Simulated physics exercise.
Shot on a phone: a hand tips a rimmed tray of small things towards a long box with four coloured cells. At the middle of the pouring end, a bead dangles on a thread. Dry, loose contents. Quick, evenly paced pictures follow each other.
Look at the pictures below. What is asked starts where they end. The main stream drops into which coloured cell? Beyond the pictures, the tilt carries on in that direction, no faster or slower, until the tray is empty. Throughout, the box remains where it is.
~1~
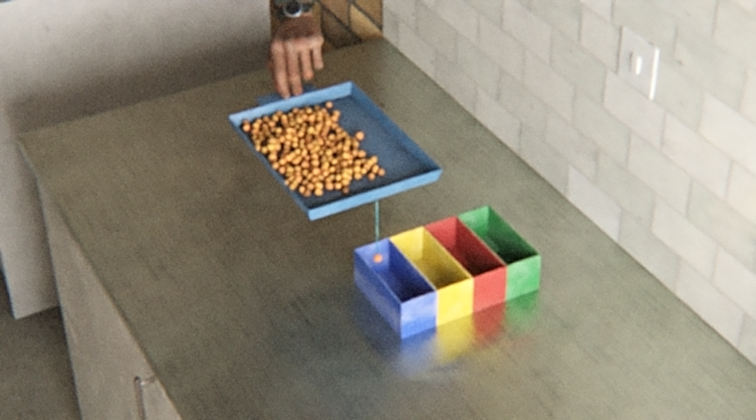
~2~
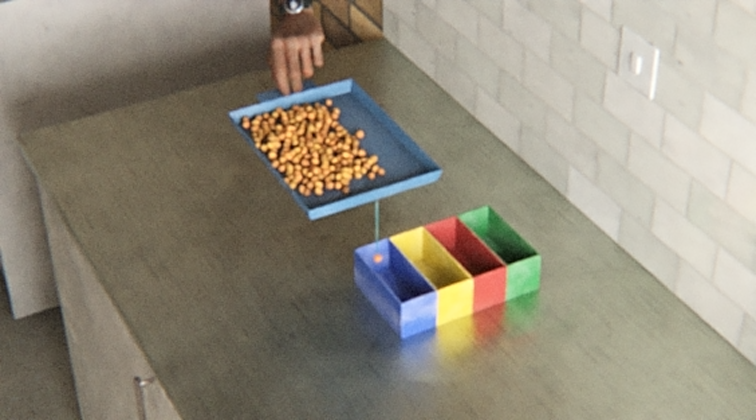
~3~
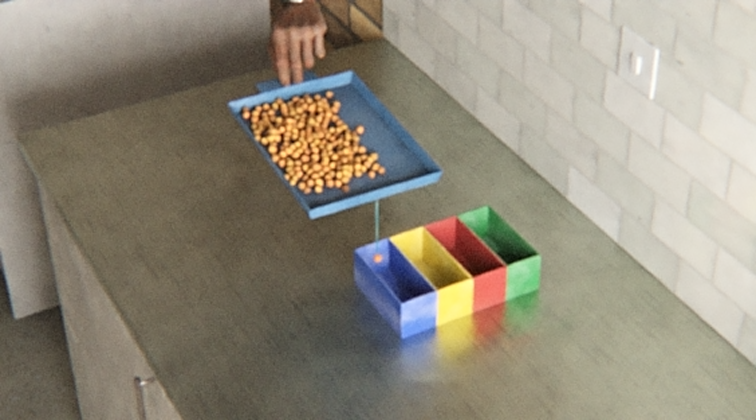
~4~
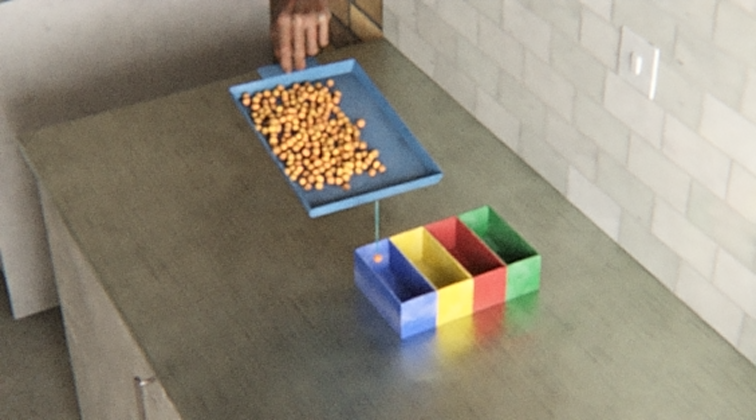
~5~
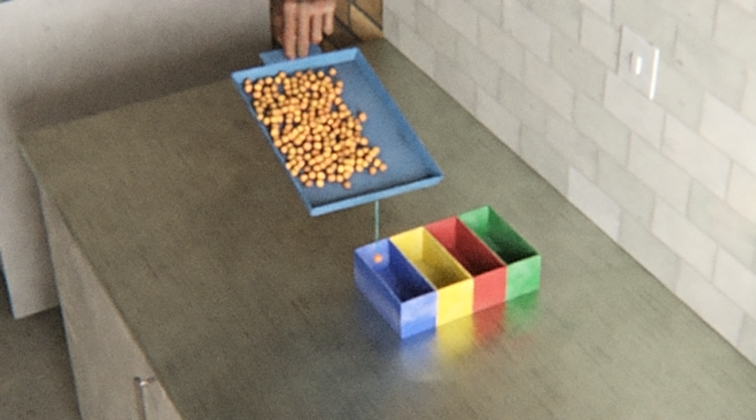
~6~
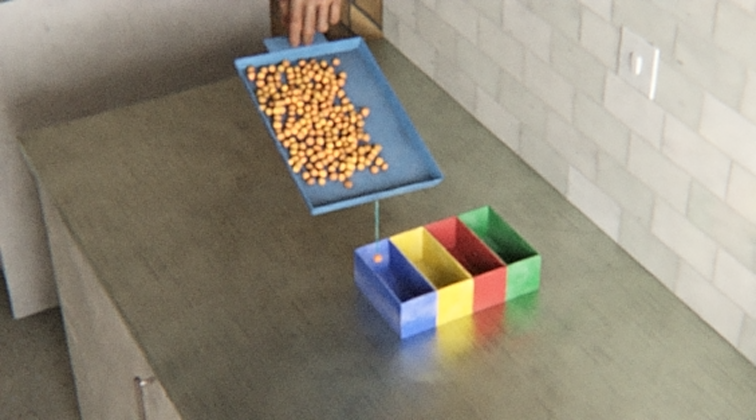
It drops into the yellow cell.
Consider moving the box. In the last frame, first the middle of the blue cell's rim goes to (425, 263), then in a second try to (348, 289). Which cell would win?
Blue, then the cell in red.
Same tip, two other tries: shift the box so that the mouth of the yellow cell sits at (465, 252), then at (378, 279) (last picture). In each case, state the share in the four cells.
Close to 60 in a hundred, followed by close to 90 in a hundred.
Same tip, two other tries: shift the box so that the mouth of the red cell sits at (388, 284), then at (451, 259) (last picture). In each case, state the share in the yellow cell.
Some 10 percent in the first case, 40 percent in the second.
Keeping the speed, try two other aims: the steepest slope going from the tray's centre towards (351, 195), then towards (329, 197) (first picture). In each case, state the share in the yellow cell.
In order: About 0, then 0 percent.
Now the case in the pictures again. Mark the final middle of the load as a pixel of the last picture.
Roughly at (432, 301), give or take.
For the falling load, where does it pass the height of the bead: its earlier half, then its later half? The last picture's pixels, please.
For the early half I get (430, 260), and for the late half (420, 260).
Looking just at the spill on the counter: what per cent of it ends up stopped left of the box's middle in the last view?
Close to 70 %.
Just after the last frame, tray tipped steeply; almost all on the tray; just a few in the yellow cell; just a few in the red cell; about a tenth falling or outside the box.
A moment on, tray tipped past a quarter turn; roughly a quarter on the tray; roughly a quarter in the yellow cell; about a tenth in the blue cell; about a tenth in the red cell; just a few in the green cell; roughly a quarter falling or outside the box.
Further on, tray tipped past a quarter turn; roughly half in the yellow cell; roughly a quarter in the blue cell; about a tenth in the red cell; just a few in the green cell; about a tenth falling or outside the box.
When it is over, tray tipped past a quarter turn; roughly half in the yellow cell; roughly a quarter in the blue cell; about a tenth in the red cell; just a few in the green cell; about a tenth outside the box.
